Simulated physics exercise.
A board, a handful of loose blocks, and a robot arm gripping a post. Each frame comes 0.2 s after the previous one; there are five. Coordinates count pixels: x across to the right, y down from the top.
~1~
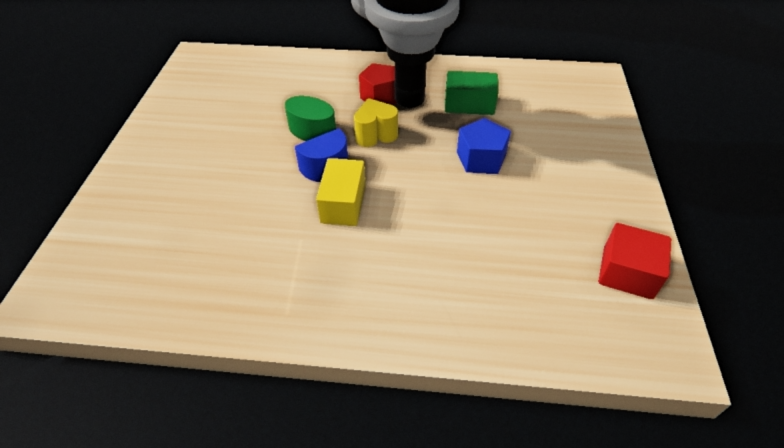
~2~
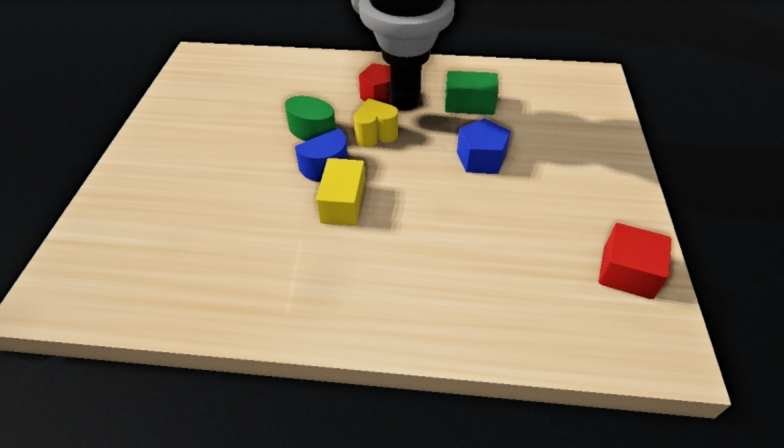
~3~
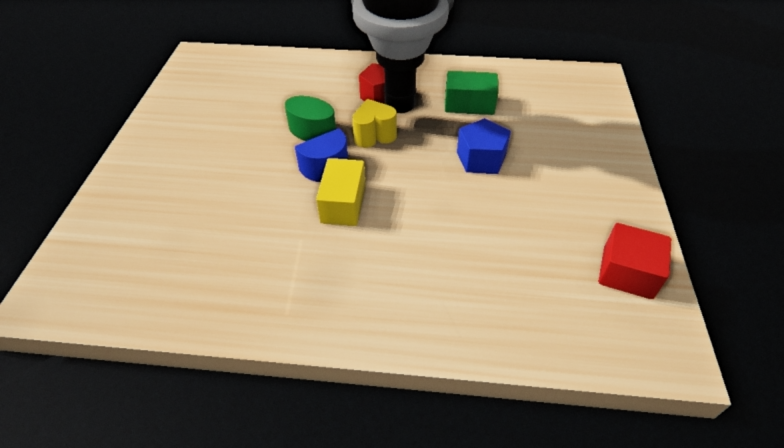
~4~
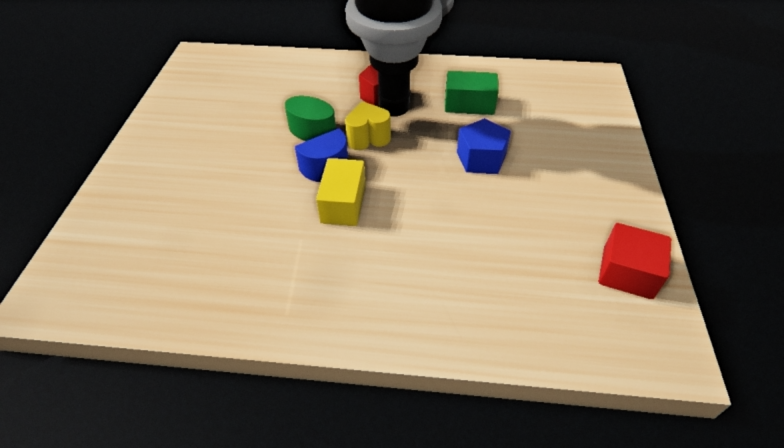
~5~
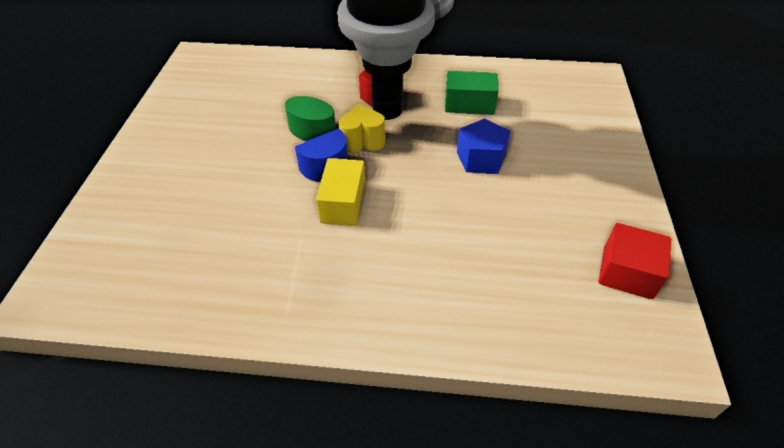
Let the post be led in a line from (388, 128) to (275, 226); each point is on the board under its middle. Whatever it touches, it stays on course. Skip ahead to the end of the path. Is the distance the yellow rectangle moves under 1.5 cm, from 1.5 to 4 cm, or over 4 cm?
Result: 1.5-4 cm.
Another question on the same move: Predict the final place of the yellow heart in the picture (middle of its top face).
It comes to (311, 132).
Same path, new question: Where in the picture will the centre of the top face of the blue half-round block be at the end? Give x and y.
I'd say the blue half-round block ends with its top centre at (275, 159).
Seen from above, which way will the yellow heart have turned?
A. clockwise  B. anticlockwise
Correct choice: A.
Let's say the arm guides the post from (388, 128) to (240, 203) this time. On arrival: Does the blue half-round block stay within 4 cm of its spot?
Answer: No.
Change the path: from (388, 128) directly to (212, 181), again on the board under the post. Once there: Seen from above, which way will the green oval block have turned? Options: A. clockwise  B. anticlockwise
Correct choice: A.
The first path, step by step. One third of the way, post at (353, 141); green oval block at (306, 106); blue half-round block at (295, 154), turned 60° anticlockwise; yellow heart at (319, 131), turned 60° clockwise.
Two thirds of the way, post at (314, 174); green oval block at (306, 106); blue half-round block at (279, 157), turned 65° anticlockwise; yellow rectangle at (335, 195), turned 35° anticlockwise; yellow heart at (311, 132), turned 80° clockwise.
At the end, post at (270, 210); green oval block at (306, 106); blue half-round block at (275, 159), turned 55° anticlockwise; yellow rectangle at (332, 202), turned 60° anticlockwise; yellow heart at (311, 132), turned 80° clockwise.
